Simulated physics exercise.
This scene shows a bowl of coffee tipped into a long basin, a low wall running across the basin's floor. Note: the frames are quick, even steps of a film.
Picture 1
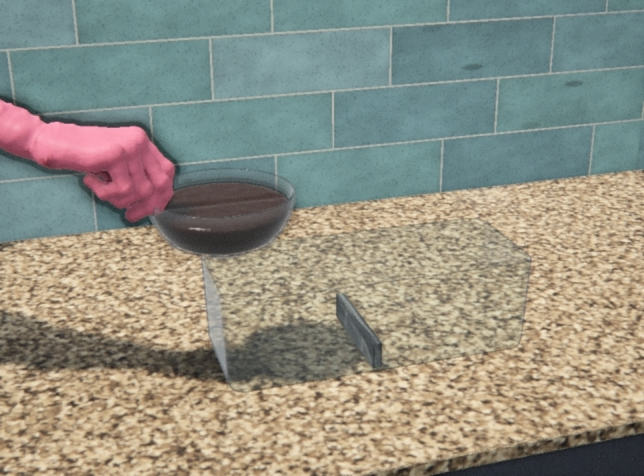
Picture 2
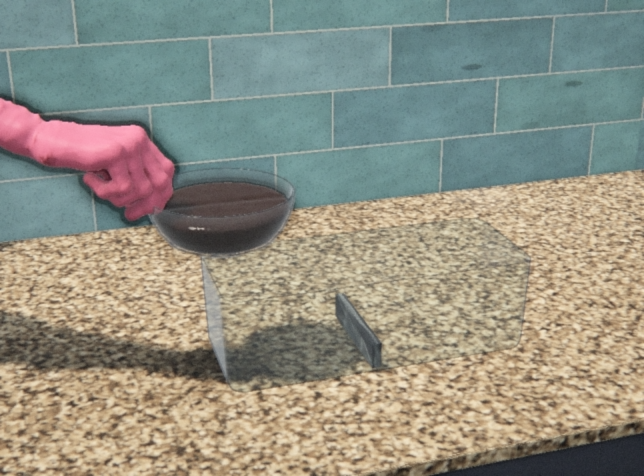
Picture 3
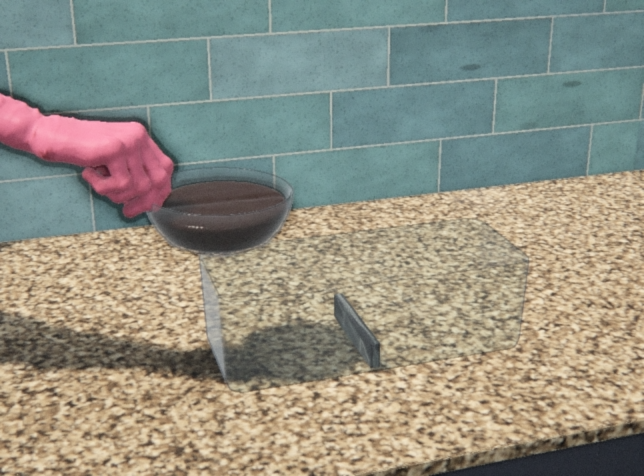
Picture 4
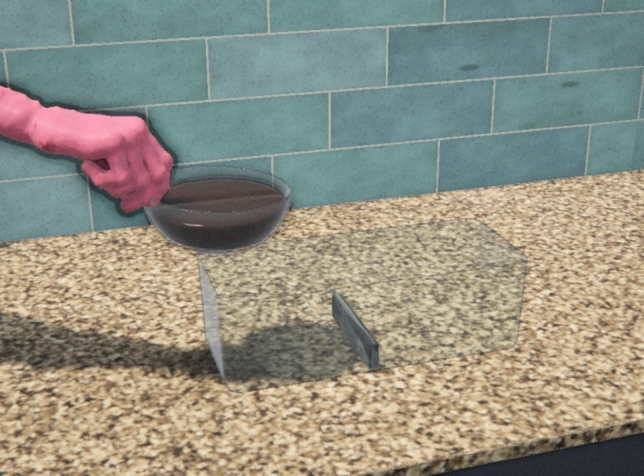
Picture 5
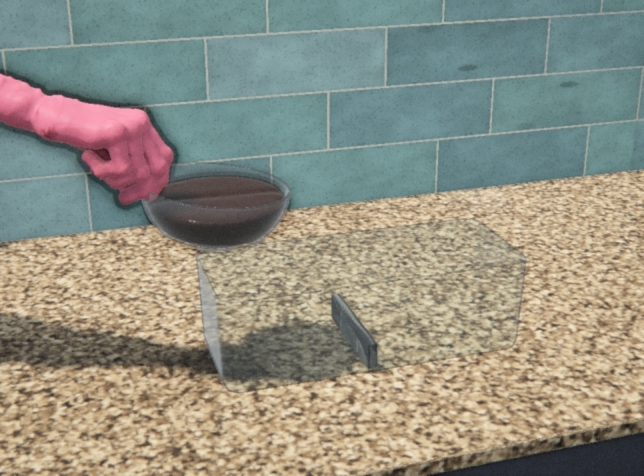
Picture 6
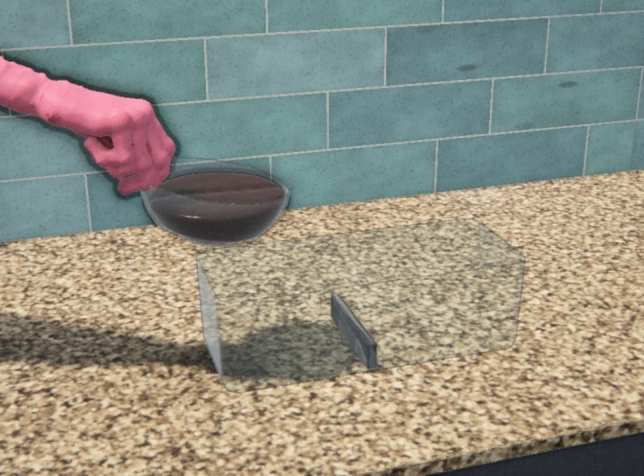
On a speckled counter, a pink hand slightly tilts a bowl of coffee above a clear basin.
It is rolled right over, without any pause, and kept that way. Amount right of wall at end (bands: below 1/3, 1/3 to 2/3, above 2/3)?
Highest of three bands.
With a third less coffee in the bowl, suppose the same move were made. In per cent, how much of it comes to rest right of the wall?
That share would be some 70 parts in a hundred.
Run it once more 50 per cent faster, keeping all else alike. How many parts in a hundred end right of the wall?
Roughly 80 per cent ends up there.
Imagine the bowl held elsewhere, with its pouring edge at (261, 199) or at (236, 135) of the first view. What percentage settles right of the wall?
Try one: 20 %; try two: 20 %.
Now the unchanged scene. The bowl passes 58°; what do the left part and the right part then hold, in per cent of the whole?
Reading: Left some 10 %, right some 5 %.
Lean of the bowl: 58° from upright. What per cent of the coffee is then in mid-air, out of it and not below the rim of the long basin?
Roughly 35 percent.
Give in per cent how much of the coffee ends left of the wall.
Close to 25 in a hundred.
A moment on, the tilt is 58° and 47 per cent is still to pour, 12 is left of the wall and 6 right of it.
Next, the tilt is 90° and 2 per cent is still to pour, 20 is left of the wall and 69 right of it.
Then the tilt is 99° and 0 per cent is still to pour, 24 is left of the wall and 75 right of it.
Later the tilt is 99° and 0 per cent is still to pour, 25 is left of the wall and 74 right of it.
At rest 25 per cent lies left of the wall, 74 right of it and 1 outside.
